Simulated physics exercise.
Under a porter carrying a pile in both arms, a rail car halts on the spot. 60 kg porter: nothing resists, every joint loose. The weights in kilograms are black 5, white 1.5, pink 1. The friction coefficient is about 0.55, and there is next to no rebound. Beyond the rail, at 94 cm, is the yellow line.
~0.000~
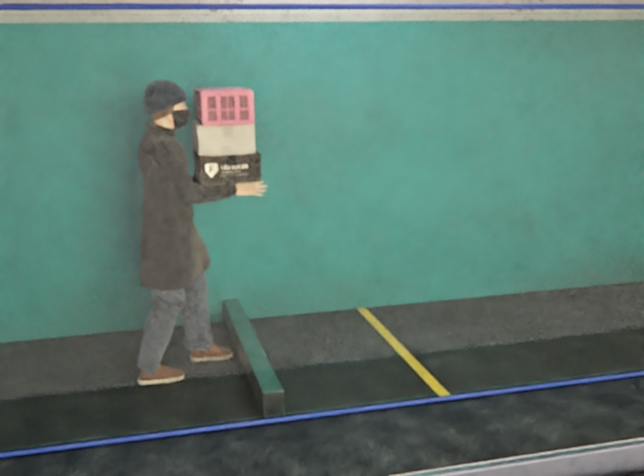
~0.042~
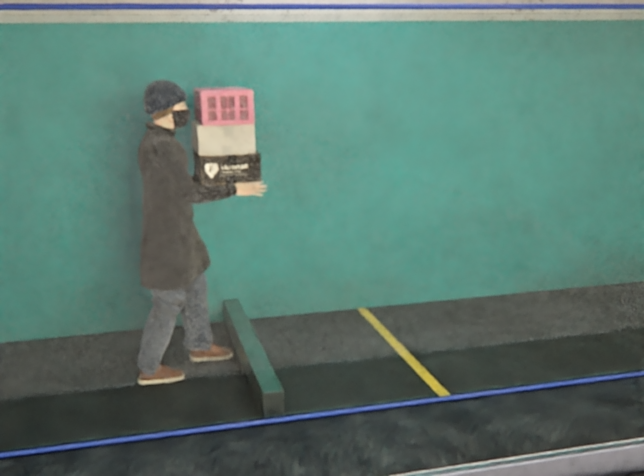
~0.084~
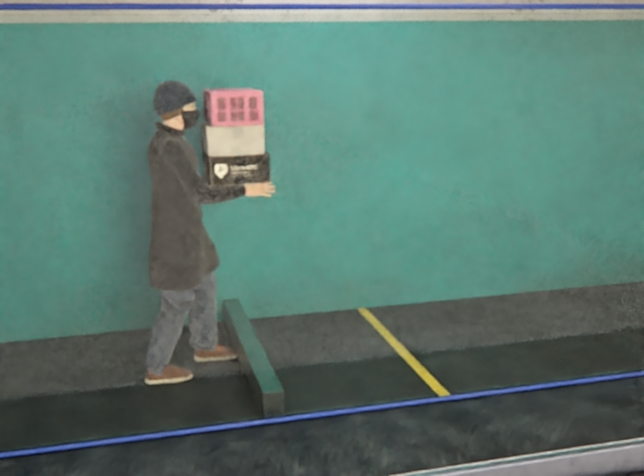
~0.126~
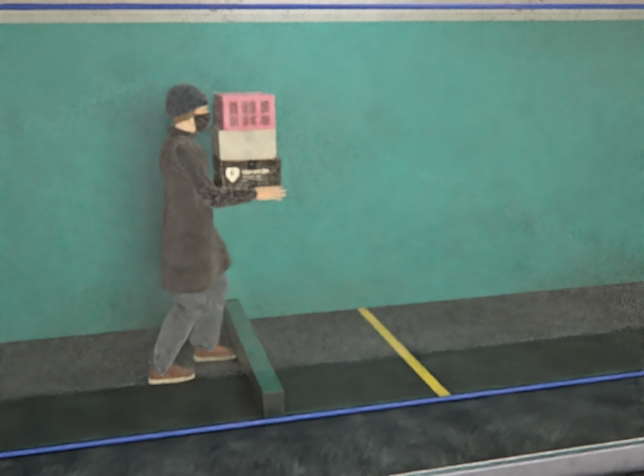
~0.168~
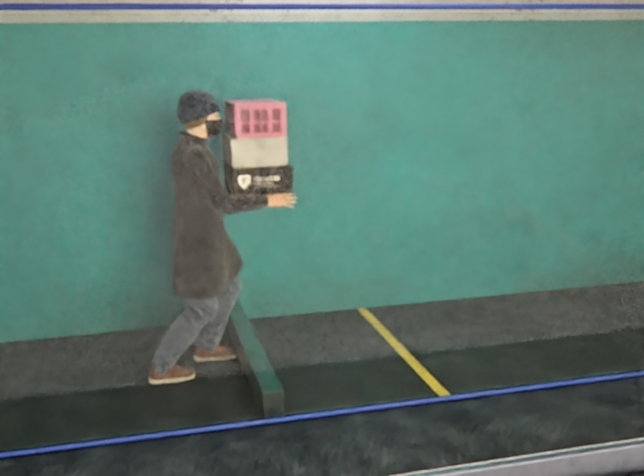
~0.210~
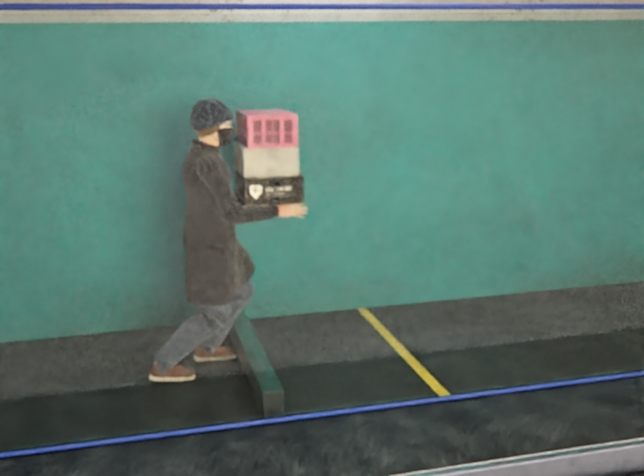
A person in a dark coat holding stacked boxes leans to the right, knees bending.
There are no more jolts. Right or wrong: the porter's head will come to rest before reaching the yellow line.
Wrong.
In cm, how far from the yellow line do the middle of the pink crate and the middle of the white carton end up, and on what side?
Past side for both: Pink crate at 150 cm, white carton at 50 cm.
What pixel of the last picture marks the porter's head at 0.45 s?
Roughly (288, 193).
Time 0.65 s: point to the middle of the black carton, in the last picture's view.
At that moment it is roughly at (359, 324).
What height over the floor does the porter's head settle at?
15 cm.
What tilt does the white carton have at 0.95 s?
Roughly 180° from upright.
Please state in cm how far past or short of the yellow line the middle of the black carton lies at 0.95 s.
It is roughly 10 cm short of the mark.
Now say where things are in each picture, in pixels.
In the first picture, porter's head (162, 119), pink crate (223, 106), yellow line (426, 376).
In the second picture, porter's head (162, 119), pink crate (223, 106).
In the third picture, porter's head (172, 119), pink crate (232, 106).
In the fourth picture, porter's head (183, 122), pink crate (243, 110).
In the fifth picture, porter's head (195, 128), pink crate (255, 118).
In the sixth picture, porter's head (207, 136), pink crate (266, 128), yellow line (426, 376). Everything loose set off at about 1.4 m/s.
After 0.45 s the porter's head is 64 cm short of the yellow line, near (288, 193) in the last picture's view; the pink crate 35 cm short of the yellow line, tilted 35°.
After 0.65 s the porter's head is 11 cm short of the yellow line, near (376, 263) in the last picture's view; the pink crate 41 cm past the yellow line, tilted 145°.
After 0.95 s the porter's head is 12 cm past the yellow line, near (405, 285) in the last picture's view; the pink crate 121 cm past the yellow line, tilted 180°.
When all is still (2.3 s), white carton crosses the yellow line; pink crate crosses the yellow line; porter's head crosses the yellow line.
